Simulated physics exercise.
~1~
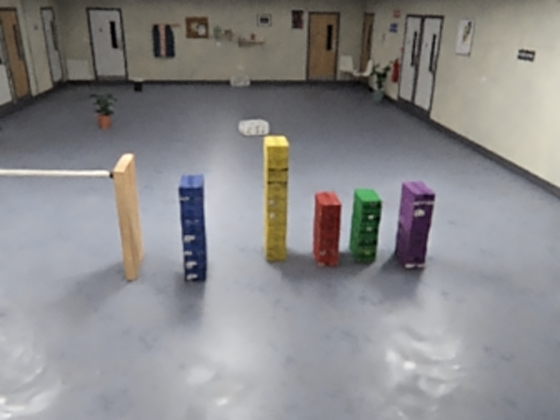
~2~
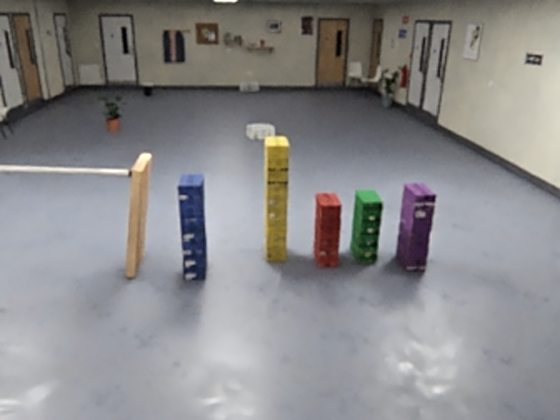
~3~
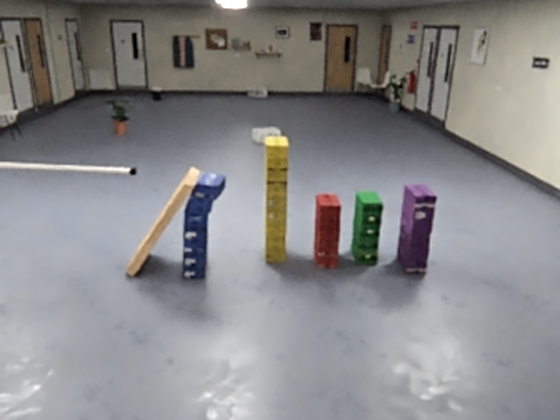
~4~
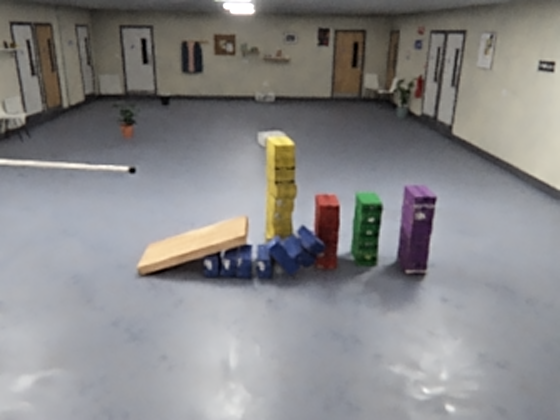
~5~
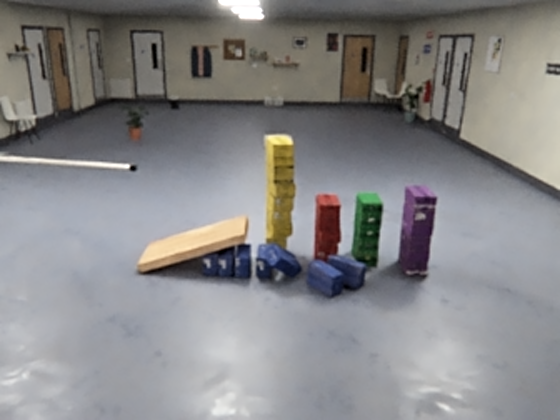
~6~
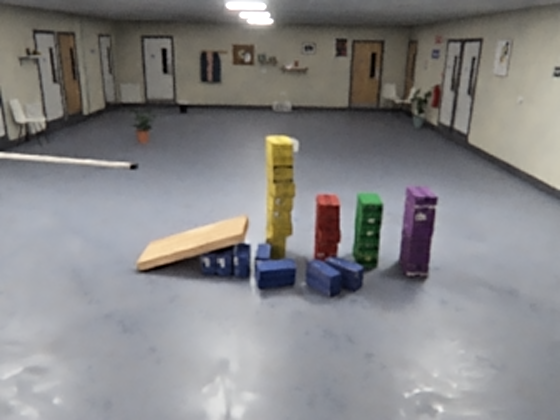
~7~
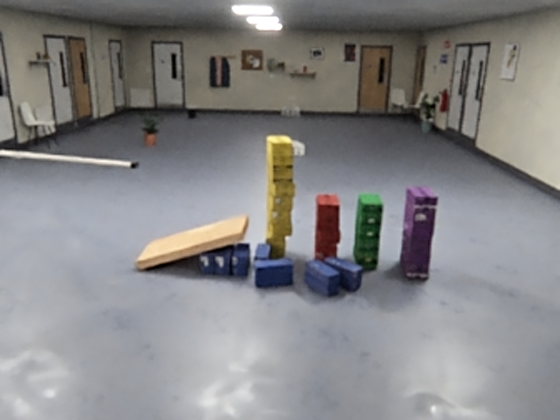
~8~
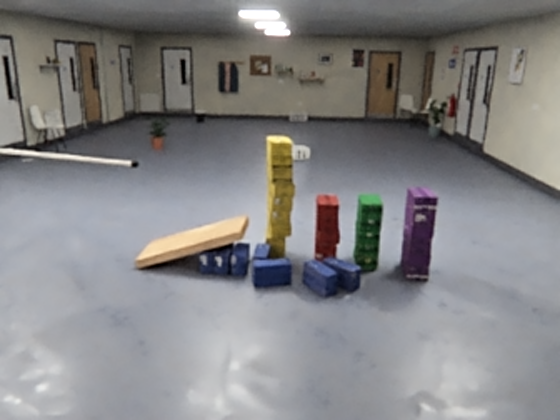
The clip shows a pole tipping a wooden board rightward into a blue stack of boxes, which collapses and scatters across the floor beside the slanted board, while the yellow, red, green and purple stacks remain standing as the view drifts slightly.
